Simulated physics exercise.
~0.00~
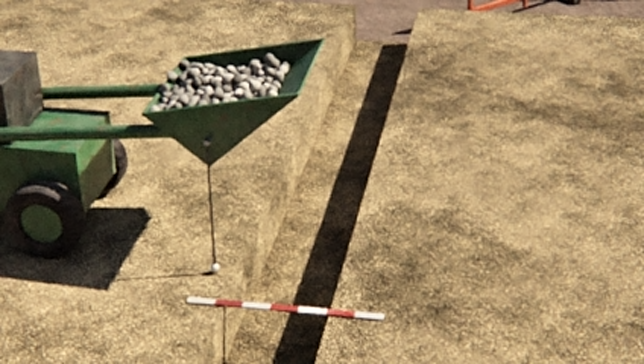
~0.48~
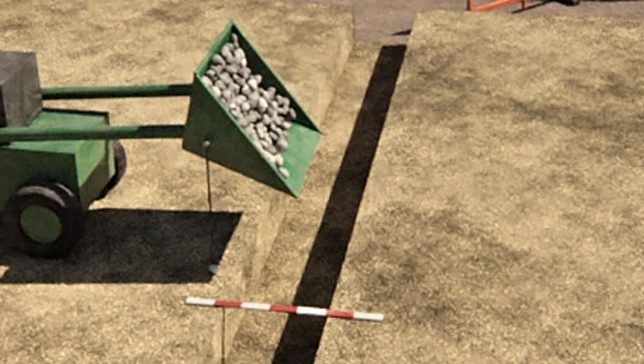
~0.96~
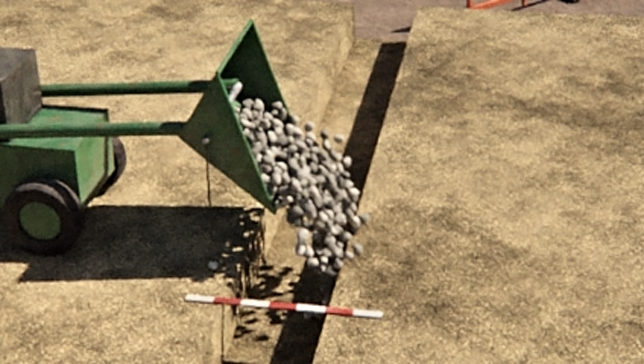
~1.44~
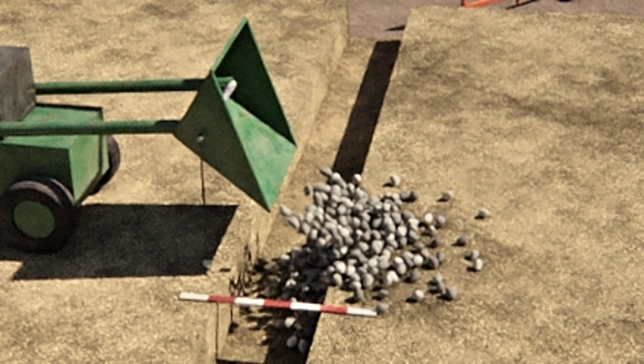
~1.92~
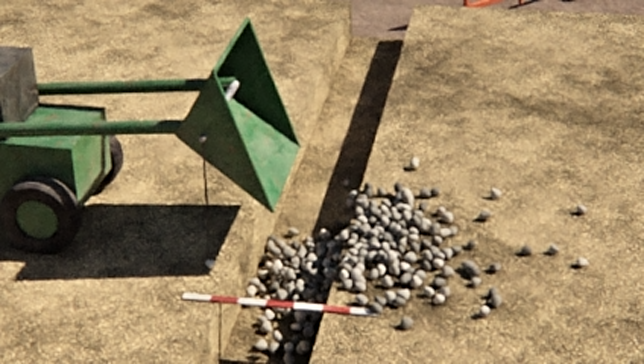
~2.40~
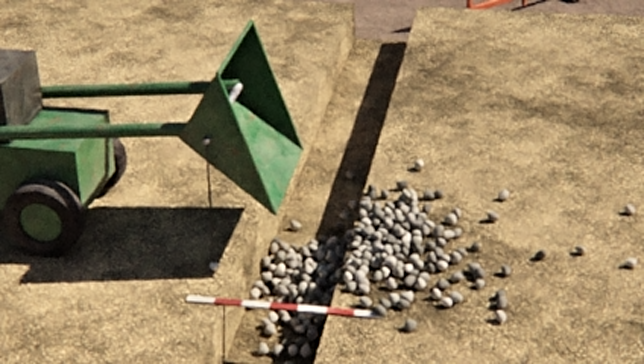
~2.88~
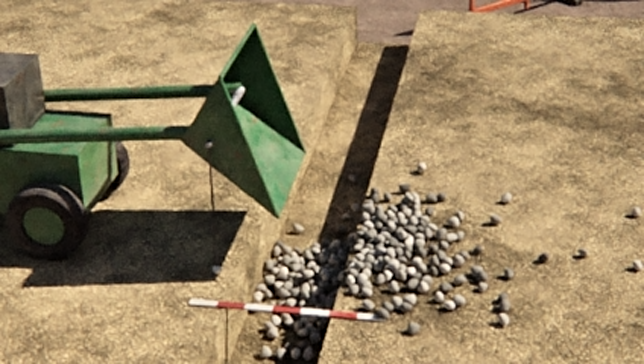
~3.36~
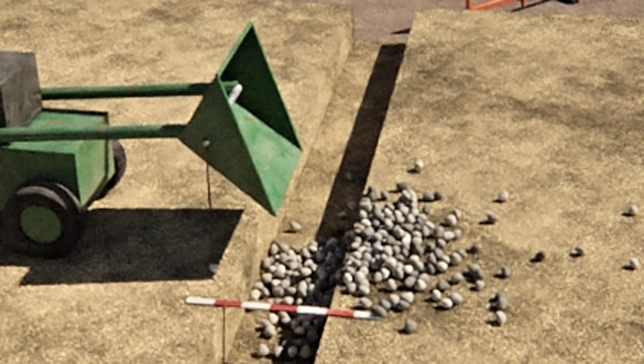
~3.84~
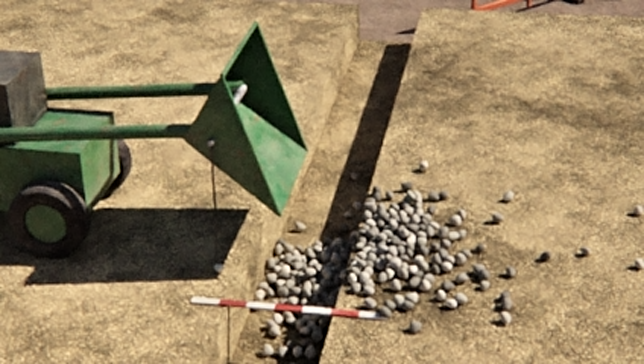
Green loader bucket tipping grey cobbles towards a narrow trench, some landing inside and others scattering across the ground to the right.
